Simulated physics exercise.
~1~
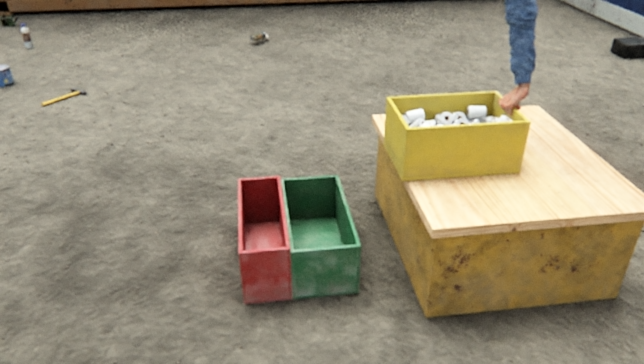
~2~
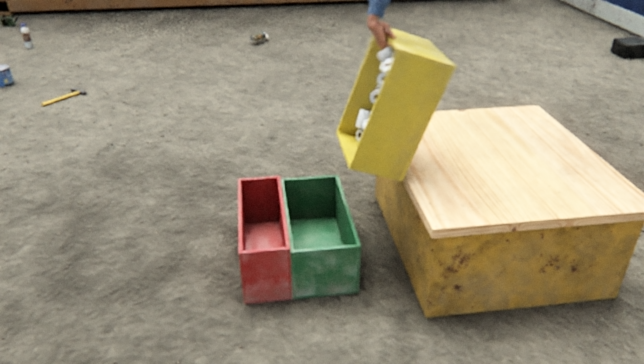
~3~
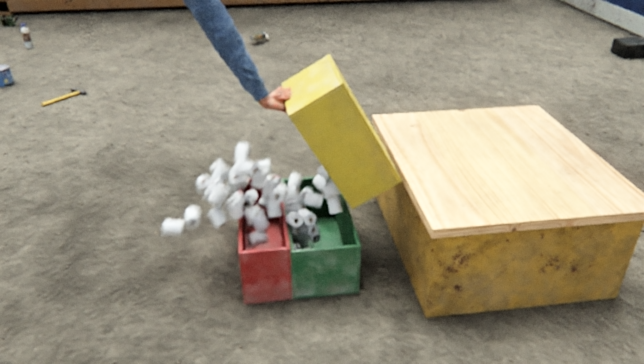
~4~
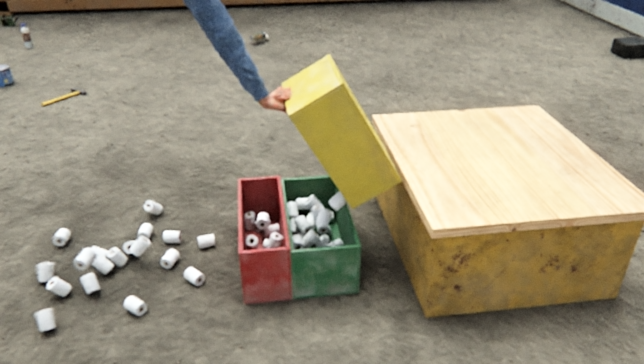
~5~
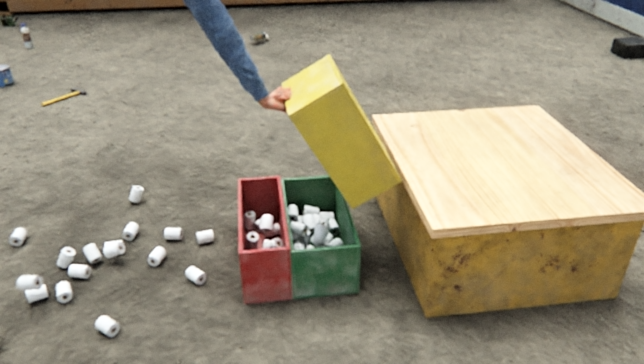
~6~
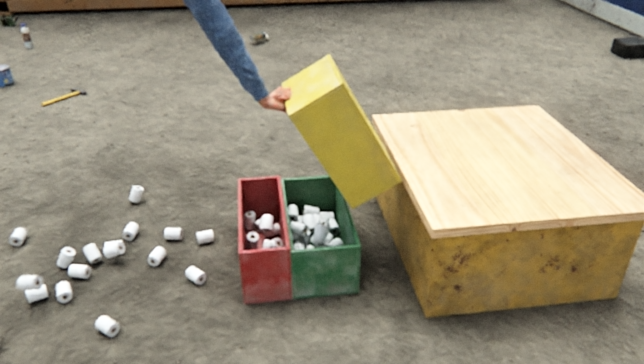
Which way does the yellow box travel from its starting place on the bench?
It moves to the left, off the bench and toward the green box and red trough.
